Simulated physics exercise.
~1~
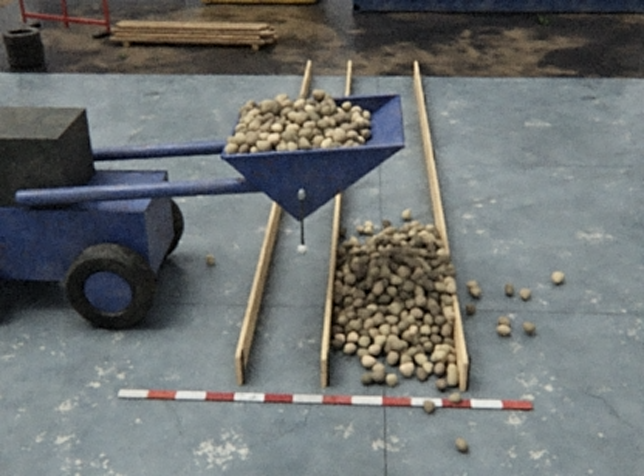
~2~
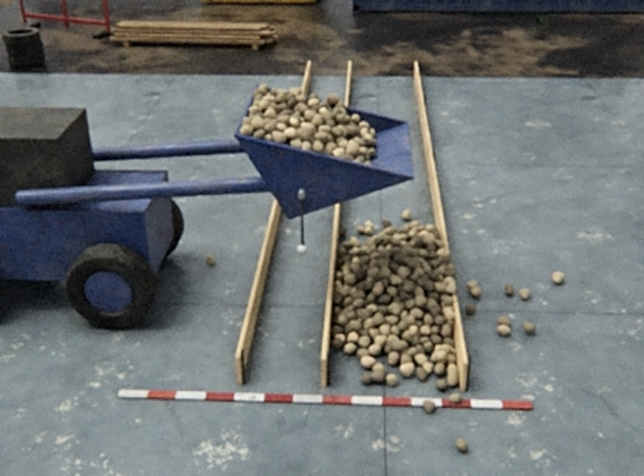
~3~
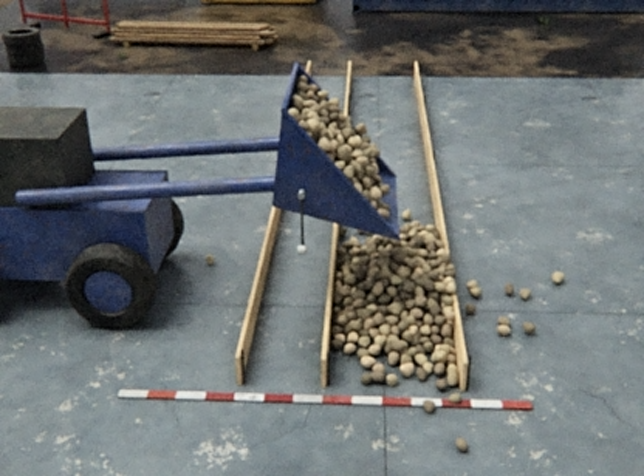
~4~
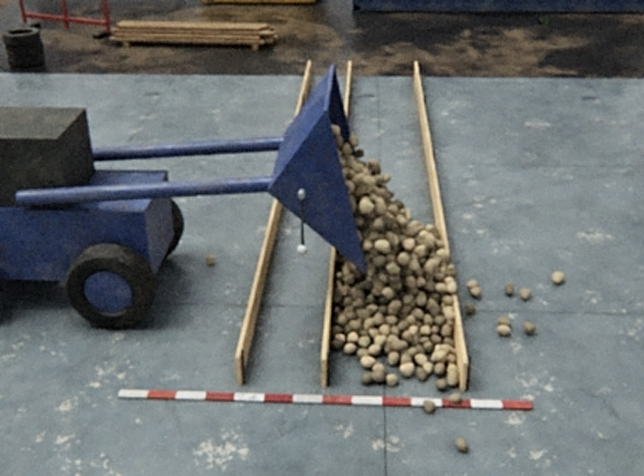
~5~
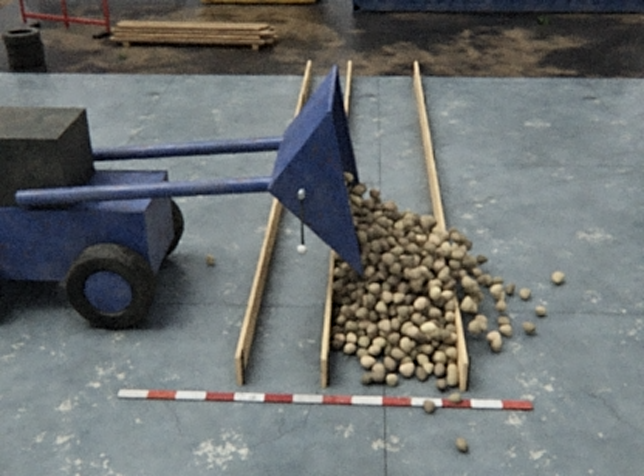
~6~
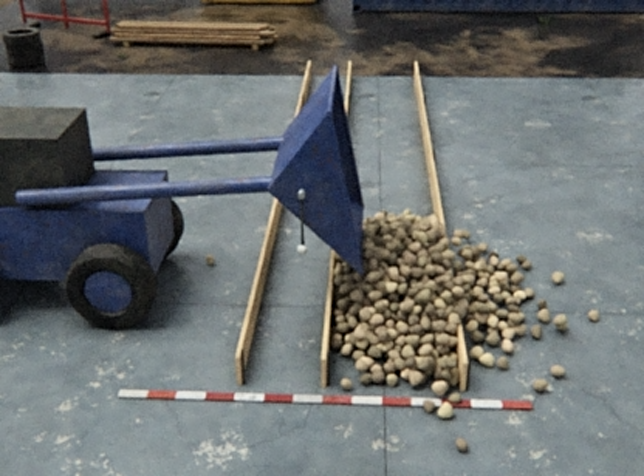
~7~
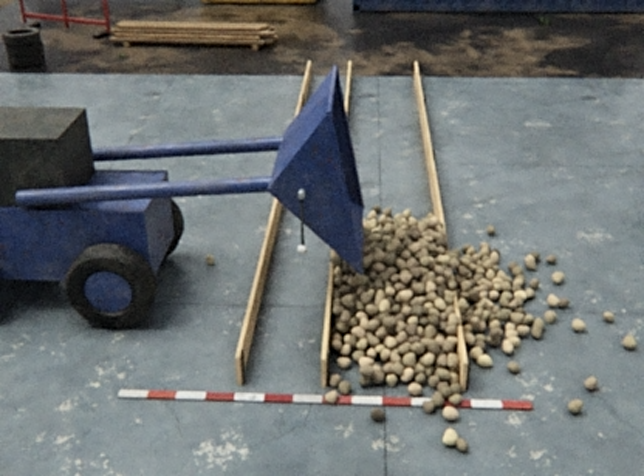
The clip shows a blue wheeled loader tipping a bucket of rounded stones to the right onto a loose pile between wooden planks; the stones slide out, spill over the right-hand plank and scatter across the grey floor, while the emptied bucket stays tilted steeply downward.
